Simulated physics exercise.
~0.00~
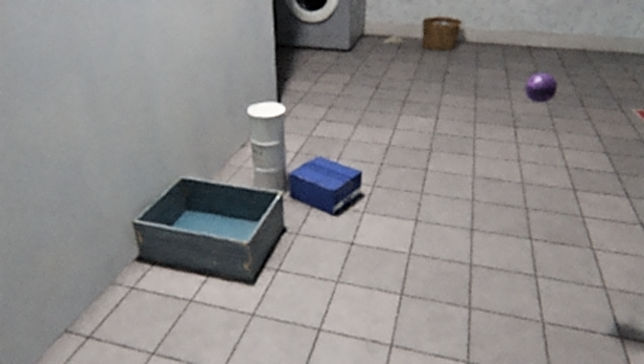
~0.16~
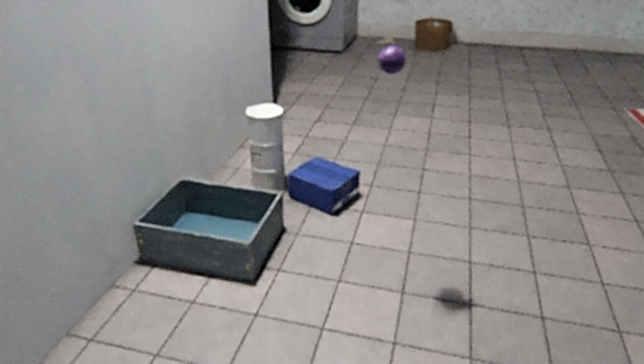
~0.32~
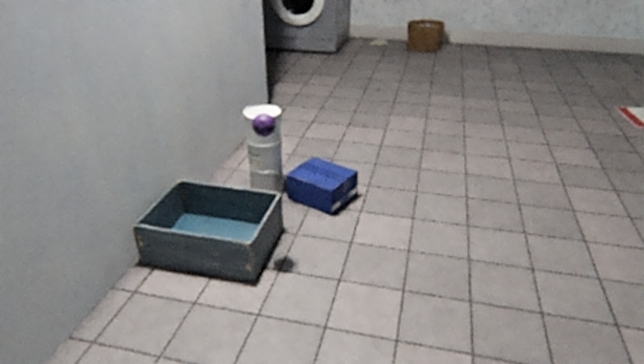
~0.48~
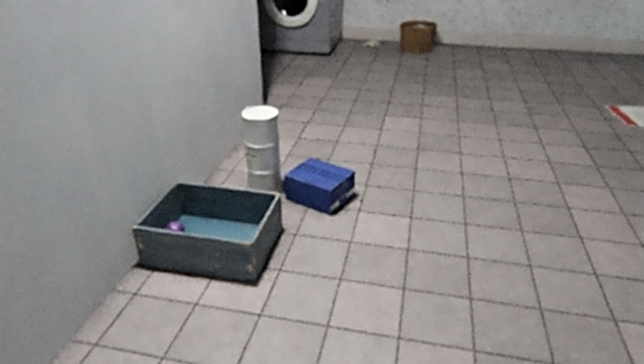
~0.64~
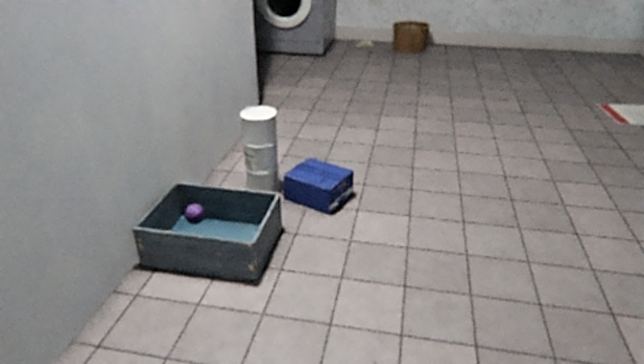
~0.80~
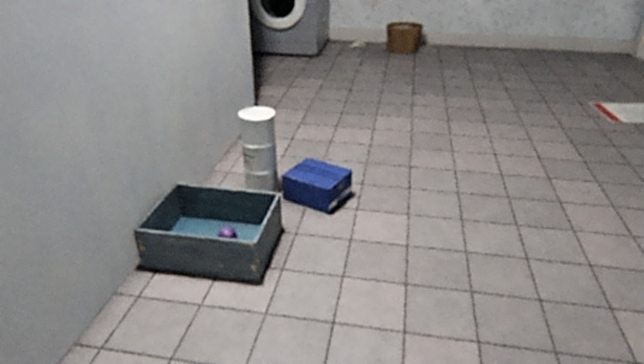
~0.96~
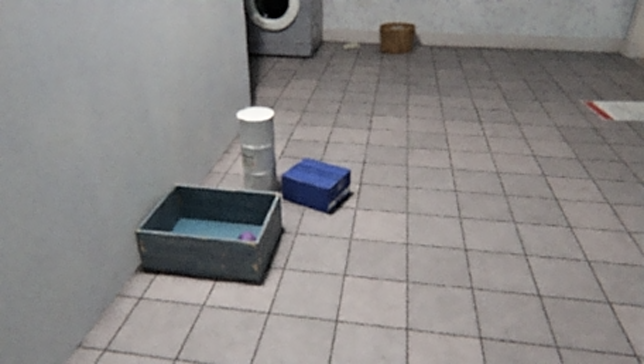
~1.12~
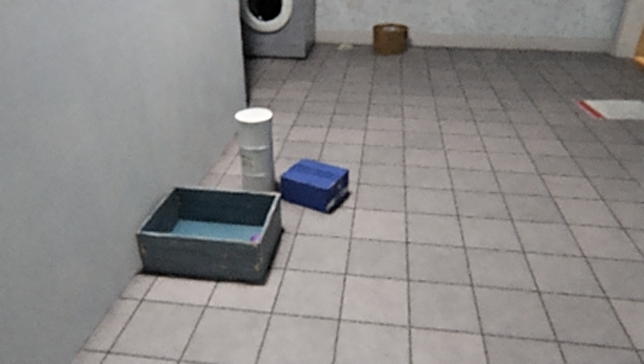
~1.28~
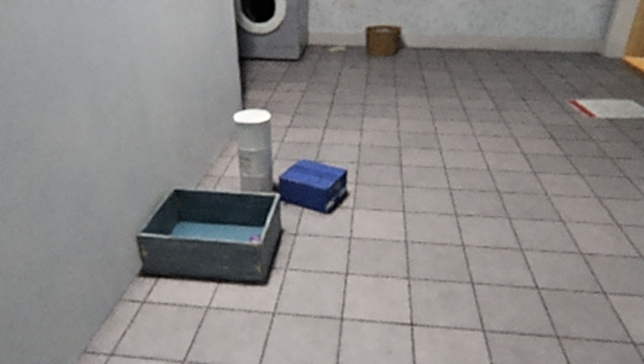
Purple ball flying leftward across a tiled room, dropping into an open box, bouncing, rolling right and settling inside.
